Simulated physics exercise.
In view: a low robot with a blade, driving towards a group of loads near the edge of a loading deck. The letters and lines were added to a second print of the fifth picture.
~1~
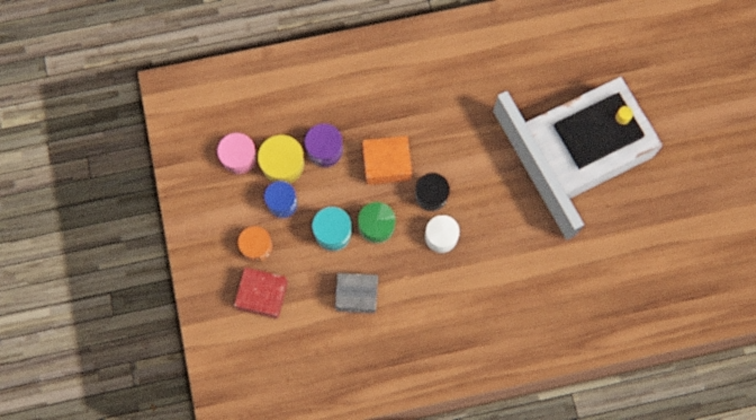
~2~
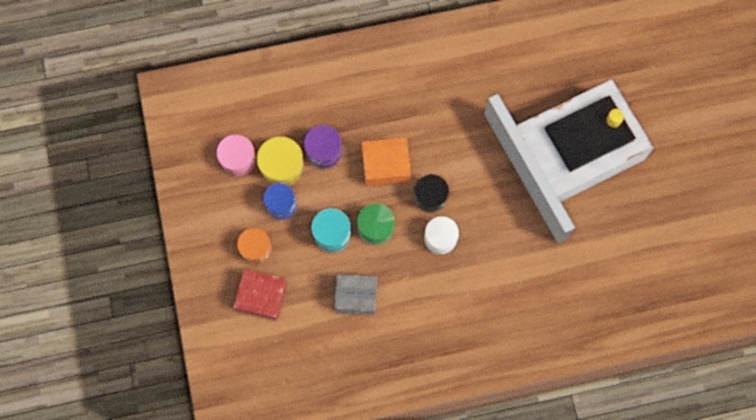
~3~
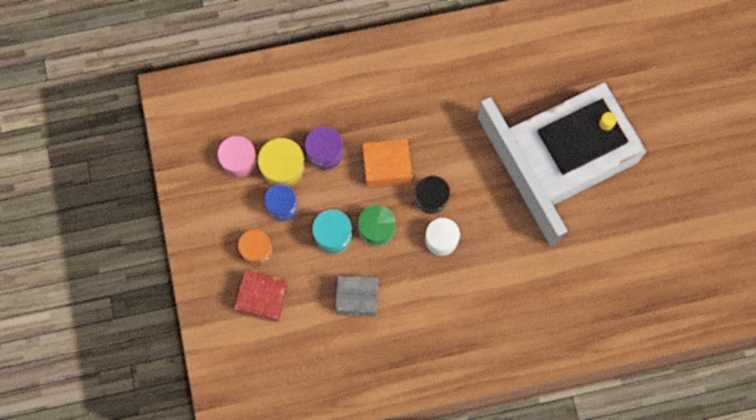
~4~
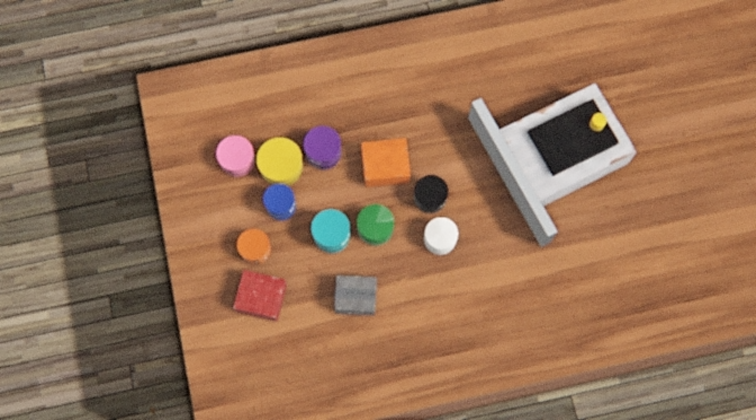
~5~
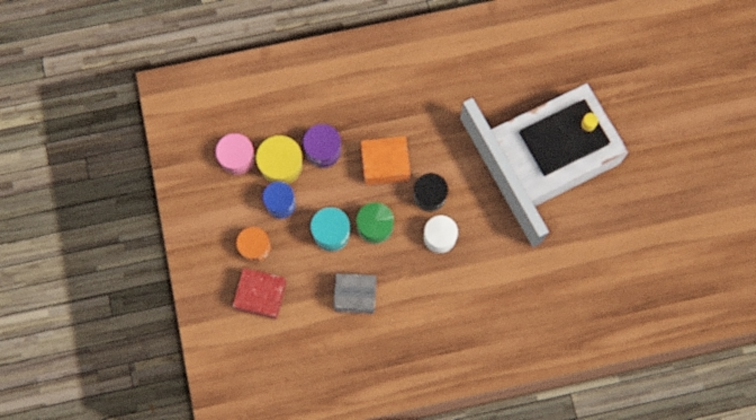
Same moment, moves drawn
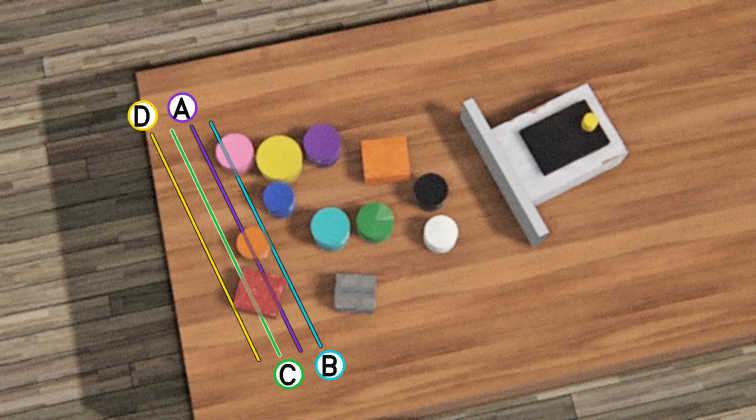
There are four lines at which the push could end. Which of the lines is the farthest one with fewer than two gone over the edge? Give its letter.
The farthest such stop is A.
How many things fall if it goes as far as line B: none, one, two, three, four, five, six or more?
By then, none.
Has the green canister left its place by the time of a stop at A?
Yes.
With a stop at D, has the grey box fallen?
No.
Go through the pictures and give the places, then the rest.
In the first frame, red crate (262, 294); white canister (442, 234); yellow pail (282, 161).
In the second frame, robot (585, 136); black pail (432, 194).
In the third frame, robot (578, 139); purple pail (325, 149).
In the fourth frame, robot (569, 140); orange pail (254, 248).
In the fifth frame, robot (560, 140); orange crate (385, 161); grey box (355, 294); blue pail (280, 200).
On the marked copy, A at (244, 235); B at (264, 231); C at (224, 240); D at (203, 244).
With A. Early on, robot (468, 159); white canister (414, 245); orange crate (368, 173).
Further on, robot (374, 179); pink pail (209, 152); orange pail (240, 247).
At the end, robot (300, 194); yellow pail (161, 200); orange pail (174, 267); none fallen.
As for the rest, B is within the limit but short; C drops three; D drops five.
